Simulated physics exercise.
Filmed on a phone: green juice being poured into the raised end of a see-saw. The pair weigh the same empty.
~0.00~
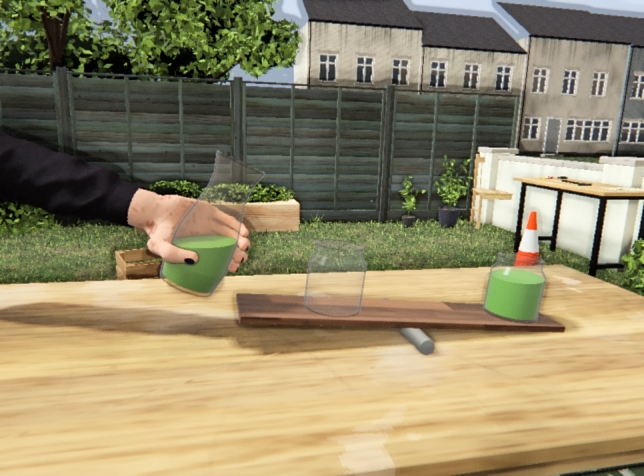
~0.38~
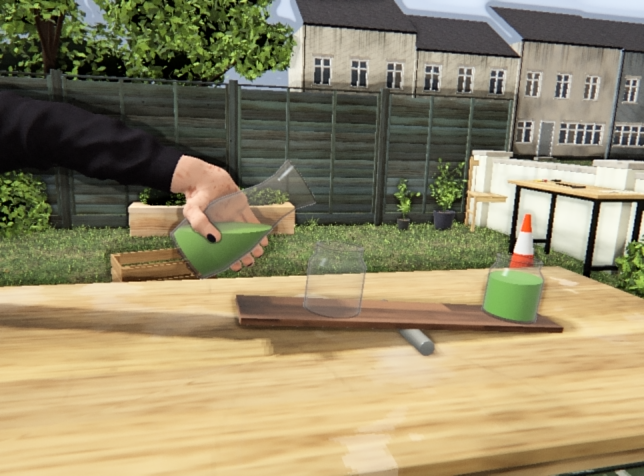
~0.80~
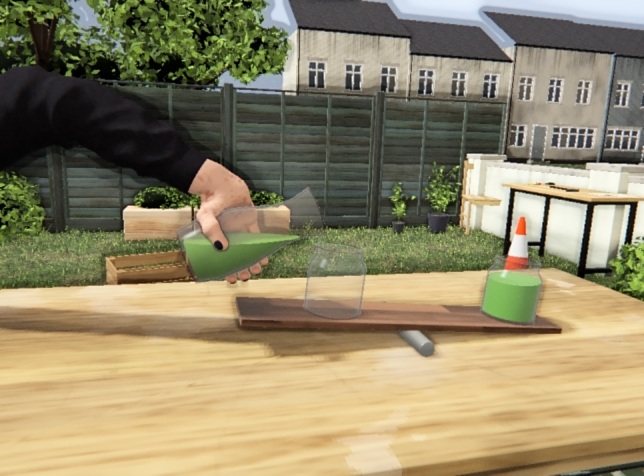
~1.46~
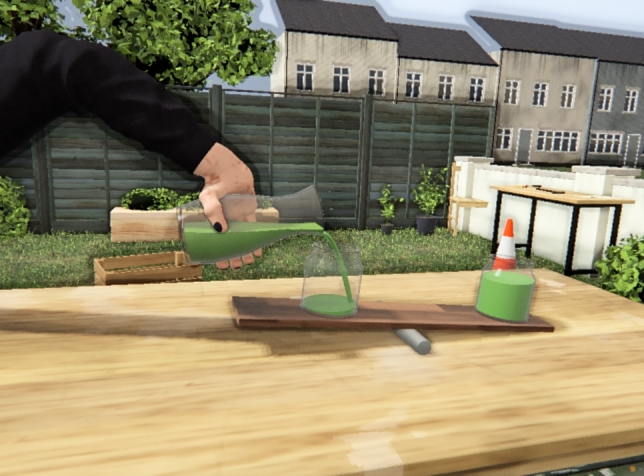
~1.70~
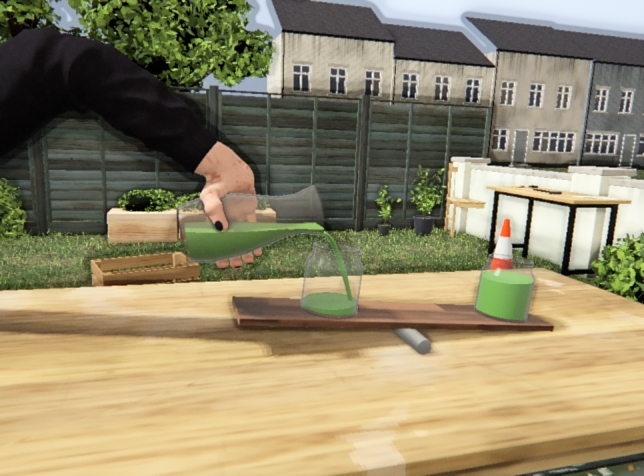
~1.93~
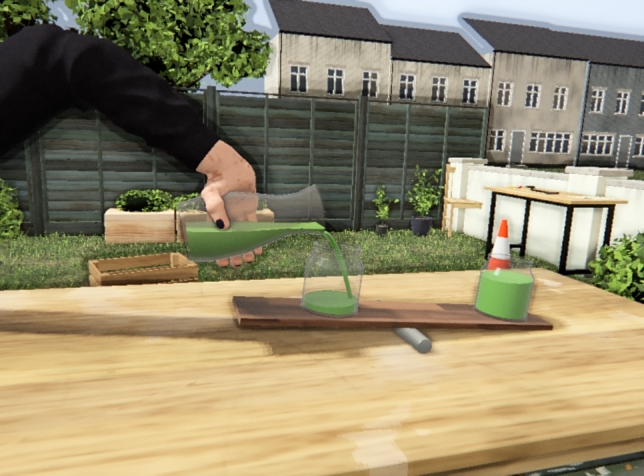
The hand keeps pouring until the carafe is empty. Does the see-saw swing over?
The shelf board stays as it is.
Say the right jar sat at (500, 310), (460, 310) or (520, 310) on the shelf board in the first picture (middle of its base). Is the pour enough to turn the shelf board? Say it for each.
One after the other: Stays, flips, keeps its lean.
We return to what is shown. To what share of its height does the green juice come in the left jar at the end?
Roughly 70 per cent.
After 4.1 s, the left jar is about a third full; the shelf board leans as before.
After 5.8 s, the left jar is about two thirds full; the shelf board leans as before.
After 7.8 s, the left jar is about two thirds full; the shelf board leans as before.
